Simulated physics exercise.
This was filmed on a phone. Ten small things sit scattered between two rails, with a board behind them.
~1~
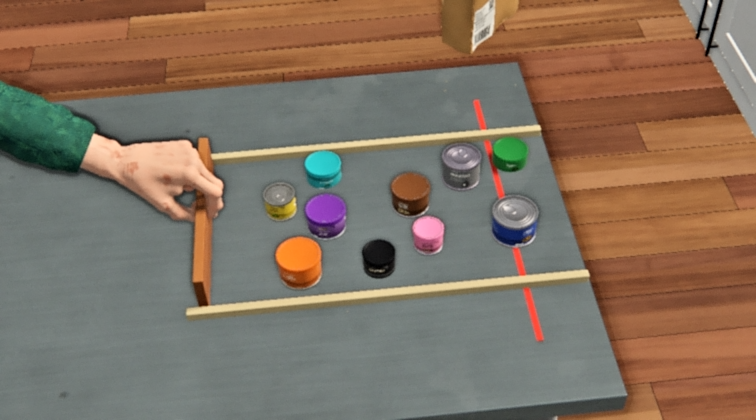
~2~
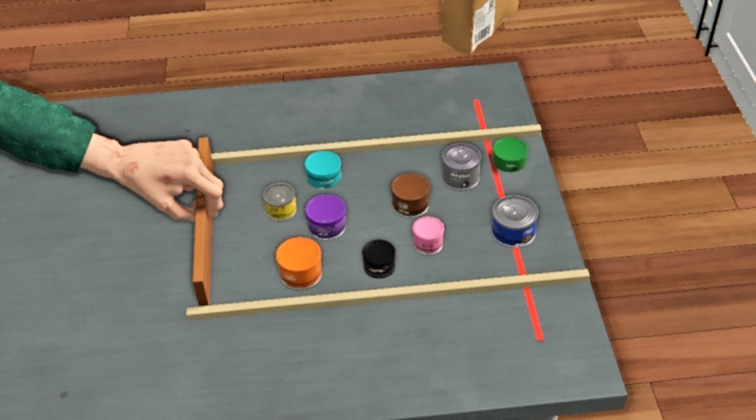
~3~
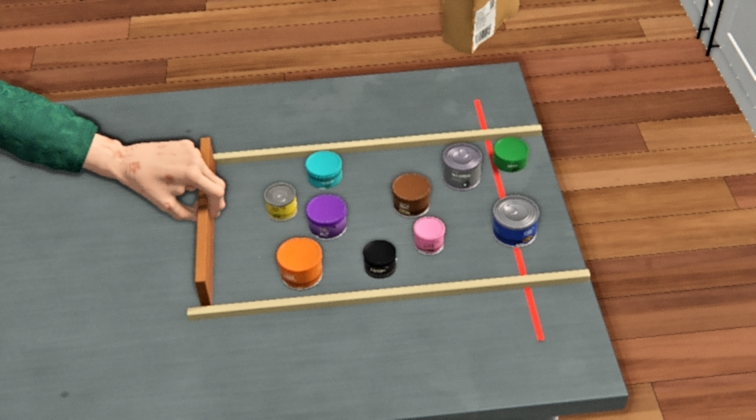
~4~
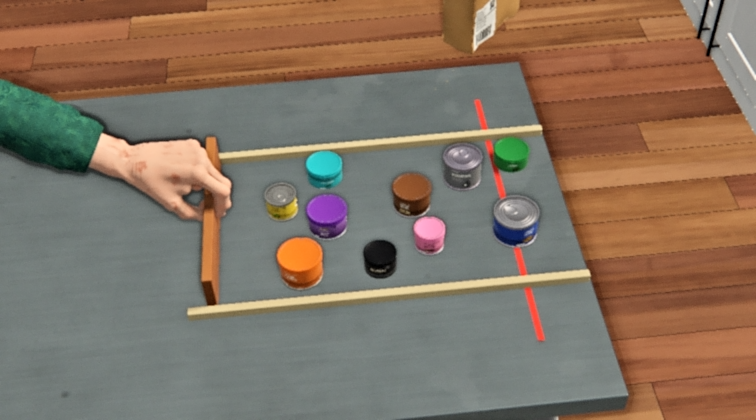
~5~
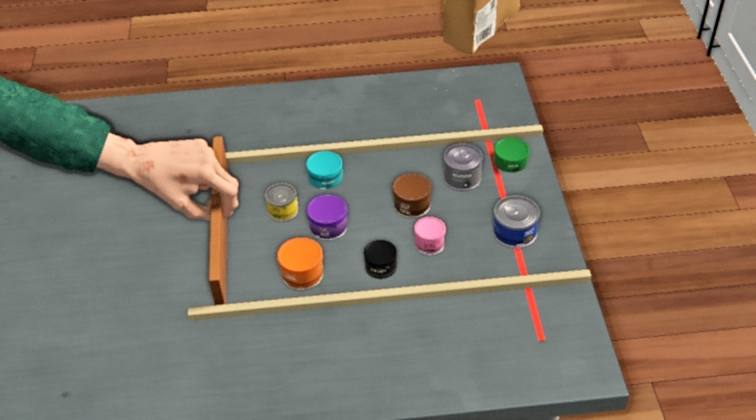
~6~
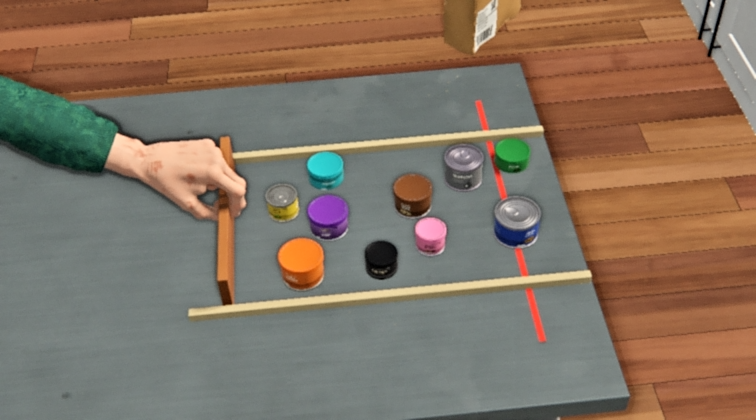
Wooden board sliding slightly right between two rails under a hand's push, with ten scattered colourful pots and tins staying still.
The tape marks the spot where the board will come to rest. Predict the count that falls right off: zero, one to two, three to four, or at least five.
The way I see it, one or two of them end up off the end.
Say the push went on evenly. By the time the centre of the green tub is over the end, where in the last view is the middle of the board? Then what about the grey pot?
The middle is at (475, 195) when it's the green tub, and at (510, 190) when it's the grey pot.
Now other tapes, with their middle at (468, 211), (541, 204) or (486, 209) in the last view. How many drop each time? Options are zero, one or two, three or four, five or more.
Place by place: None at all, then five or more, then just one or two.
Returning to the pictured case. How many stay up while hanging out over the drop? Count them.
The figure is 4.
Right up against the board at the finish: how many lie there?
That number would be 5.
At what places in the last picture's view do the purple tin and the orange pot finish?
Taking them in turn, first comes (528, 202), then (544, 252).
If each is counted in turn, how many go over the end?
1.
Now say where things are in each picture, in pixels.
Green tub (510, 155); blue pot (514, 222); grey pot (461, 167); board (204, 219); tape (504, 206), in the first picture.
Blue pot (514, 222); orange pot (300, 264), in the second picture.
Grey pot (462, 167); black tub (380, 260), in the third picture.
Green tub (511, 155); pink tin (429, 237), in the fourth picture.
Blue pot (516, 222); brown pot (412, 196), in the fifth picture.
Green tub (512, 156); blue pot (517, 223); grey pot (463, 168); board (226, 218); tape (507, 207), in the sixth picture.
Soon after, none off yet; green tub at rest near (512, 156); blue pot at rest near (517, 223); grey pot at rest near (463, 168).
After that, none off yet; green tub at rest near (512, 156); blue pot at rest near (517, 223); grey pot displaced a little near (472, 163).
In the end, the number that fall off is one or two; gone, green tub.
